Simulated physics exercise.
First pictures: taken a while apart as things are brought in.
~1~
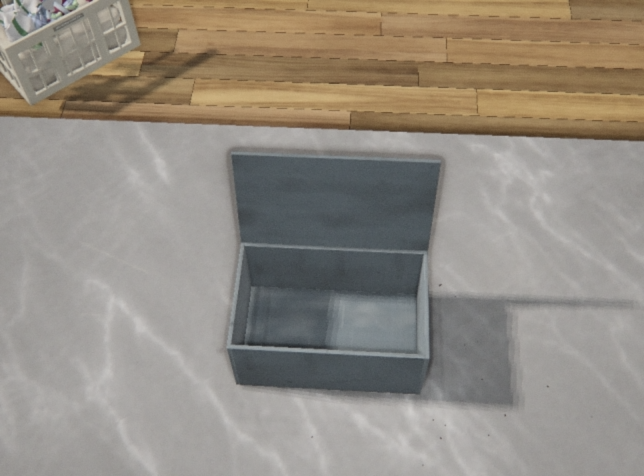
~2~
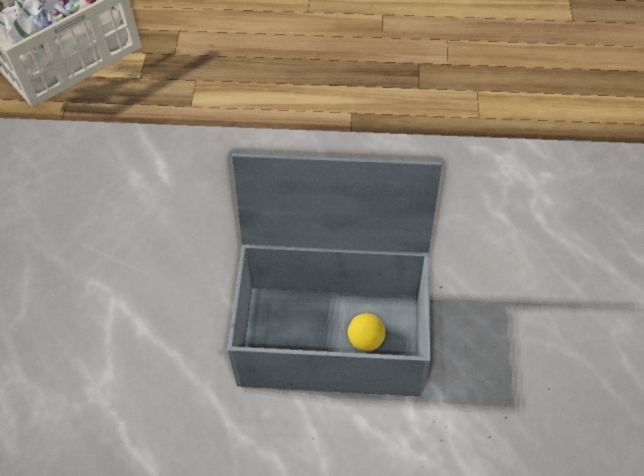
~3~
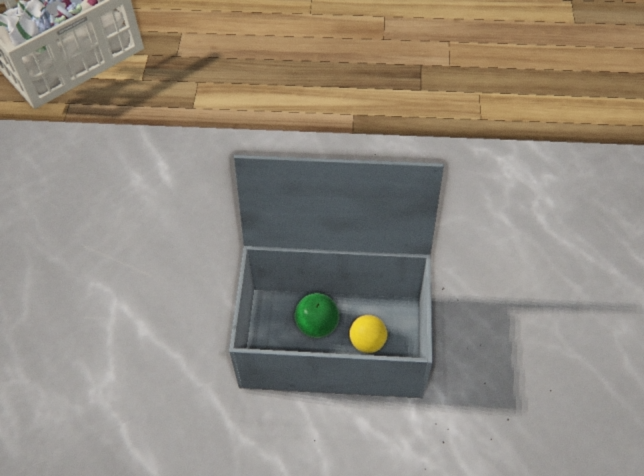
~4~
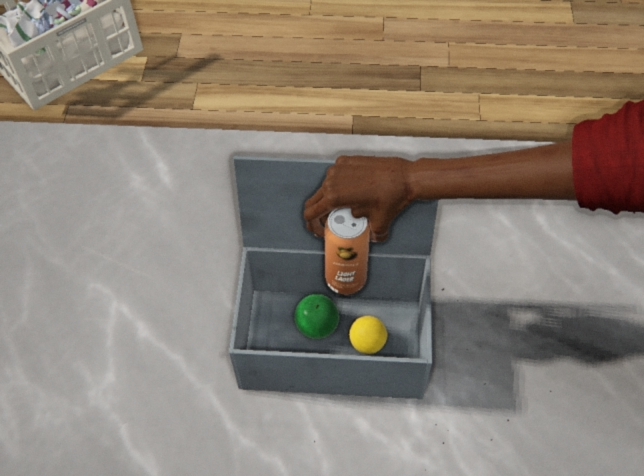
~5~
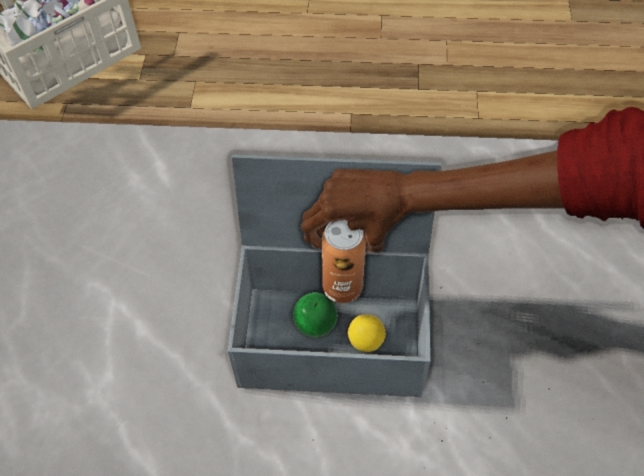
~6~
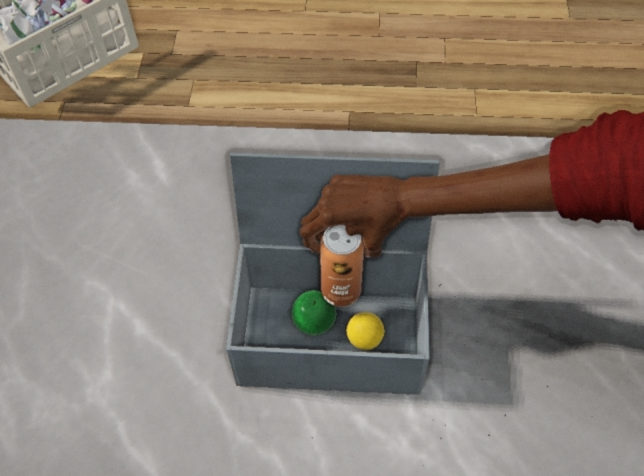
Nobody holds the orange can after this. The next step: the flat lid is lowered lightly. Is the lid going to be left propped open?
No, seems the lid won't be blocked.
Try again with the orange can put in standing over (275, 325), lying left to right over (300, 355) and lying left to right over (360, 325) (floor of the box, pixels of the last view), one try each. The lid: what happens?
Try one: Not closed. Try two: Closed. Try three: Closed.
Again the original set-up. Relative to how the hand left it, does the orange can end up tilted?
At the finish it goes crooked.
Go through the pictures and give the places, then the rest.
In the first frame, the last thing is not in view yet.
In the second frame, the last thing is not in view yet.
In the third frame, the last thing is not in view yet; green apple (317, 315).
In the fourth frame, on its way; orange can (346, 253); green apple (317, 316).
In the fifth frame, on its way; orange can (343, 263); green apple (315, 315).
In the sixth frame, in place under the hand; orange can (342, 267); green apple (314, 313).
Then, 0.60 s later than the last frame, orange can on its side near (358, 301); green apple moved about its own width; yellow lemon moved a little.
Then, 1.60 s later than the last frame, lid 56° above the rim; orange can on its side near (357, 300); green apple moved about its own width; yellow lemon moved about its own width.
When it is over, lid shut; lying over in the box, orange can; moved from the start, green apple and yellow lemon. End places, in pixels of the last picture, orange can near (357, 300).
